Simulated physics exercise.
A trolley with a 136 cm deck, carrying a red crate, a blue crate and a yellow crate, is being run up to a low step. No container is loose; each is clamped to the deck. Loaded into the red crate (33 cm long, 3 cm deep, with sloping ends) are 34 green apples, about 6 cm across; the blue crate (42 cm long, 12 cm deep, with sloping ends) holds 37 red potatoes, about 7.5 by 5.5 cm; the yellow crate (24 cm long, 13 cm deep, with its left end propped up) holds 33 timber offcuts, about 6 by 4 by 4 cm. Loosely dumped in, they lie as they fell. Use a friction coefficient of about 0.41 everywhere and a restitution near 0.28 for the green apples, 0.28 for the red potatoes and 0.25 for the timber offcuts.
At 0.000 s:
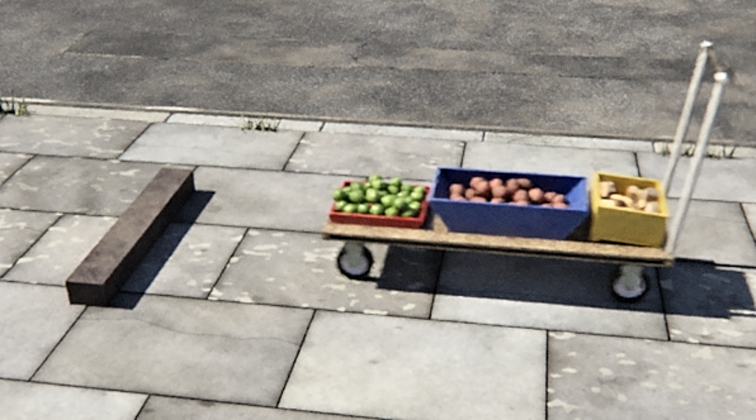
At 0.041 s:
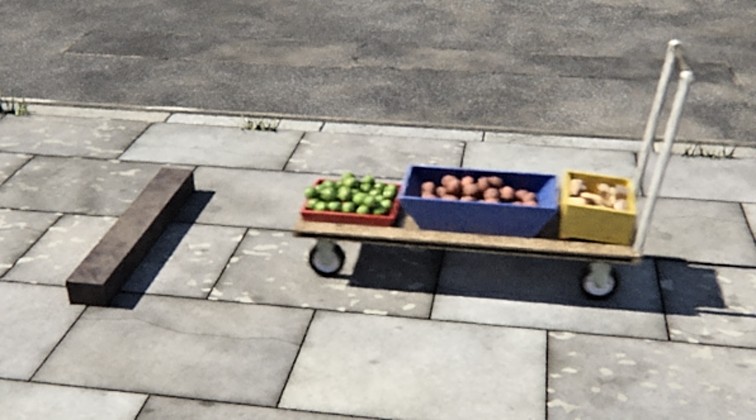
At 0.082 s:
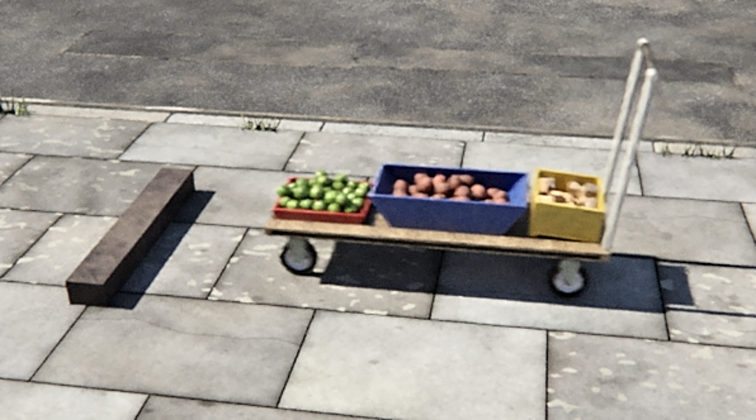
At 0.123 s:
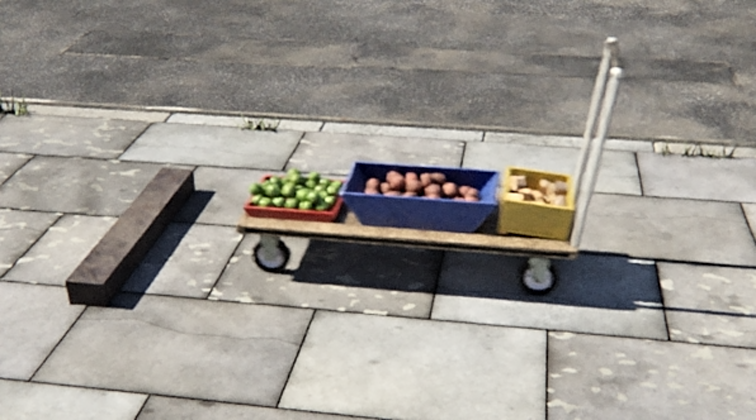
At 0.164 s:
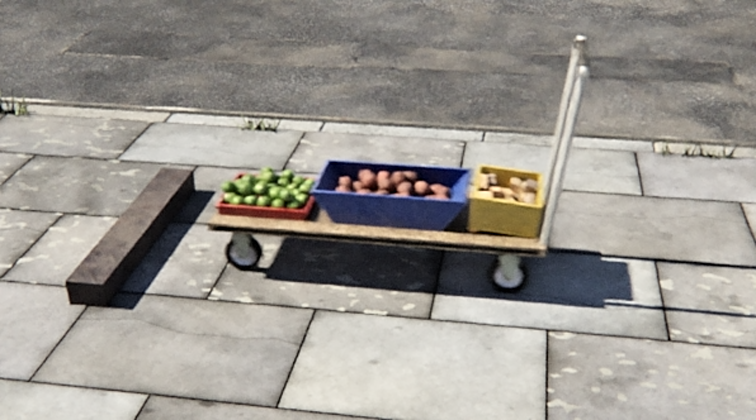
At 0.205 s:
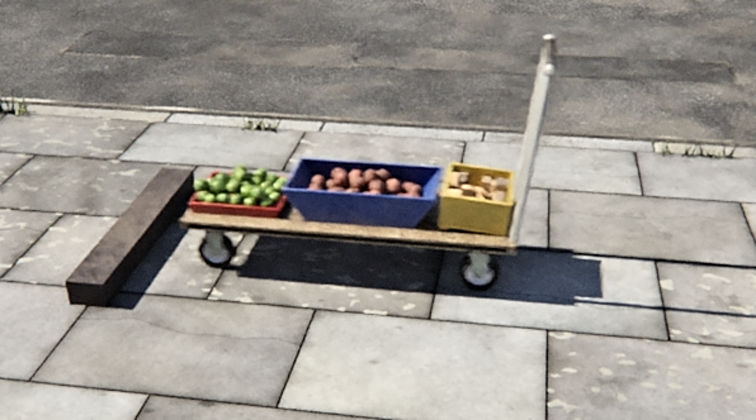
A flat trolley with a tall pale handle at its right end rolls steadily left across sunlit grey paving slabs, seen from above and to the side by a still camera, with dark asphalt behind. On its deck sit a red crate of green apples, a blue crate of red potatoes and a yellow crate of wooden offcuts. The gap to the dark low step at left narrows, the loads staying inside their crates.
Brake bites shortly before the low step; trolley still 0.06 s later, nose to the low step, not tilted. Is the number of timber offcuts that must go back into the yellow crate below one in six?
Yes, it stays below one in six.
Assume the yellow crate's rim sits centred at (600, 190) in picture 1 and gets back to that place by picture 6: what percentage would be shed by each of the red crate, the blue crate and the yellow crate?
Red crate 40 %, blue crate 10 %, yellow crate 0 %.
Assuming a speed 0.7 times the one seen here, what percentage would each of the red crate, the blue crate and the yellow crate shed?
Red crate 40, blue crate 0, yellow crate 0 per cent.
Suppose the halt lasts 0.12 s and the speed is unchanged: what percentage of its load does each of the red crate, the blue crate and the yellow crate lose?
With that change, red crate 50 per cent, blue crate 10 per cent, yellow crate 0 per cent.
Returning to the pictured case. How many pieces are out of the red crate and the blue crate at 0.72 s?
Estimate at that time - red crate 16, blue crate 5, give or take.
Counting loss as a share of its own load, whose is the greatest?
That would be the red crate.
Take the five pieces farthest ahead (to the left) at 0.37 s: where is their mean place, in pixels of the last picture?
They are centred near (129, 169).
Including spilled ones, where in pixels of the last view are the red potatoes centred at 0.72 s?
The middle is around (268, 189).
After 0.27 s, it begins to slow.
After 0.37 s, the red crate is down by 6 of 34, the blue crate has all 37 and the yellow crate has all 33.
After 0.49 s, the red crate is down by 15 of 34, the blue crate is down by 2 of 37 and the yellow crate has all 33.
After 0.72 s, the red crate is down by 16 of 34, the blue crate is down by 5 of 37 and the yellow crate has all 33.
Outcome (at 1.22 s), the red crate is down by 16 of 34, the blue crate is down by 5 of 37 and the yellow crate has all 33. Asked share, 0 of 33, 0 per cent.
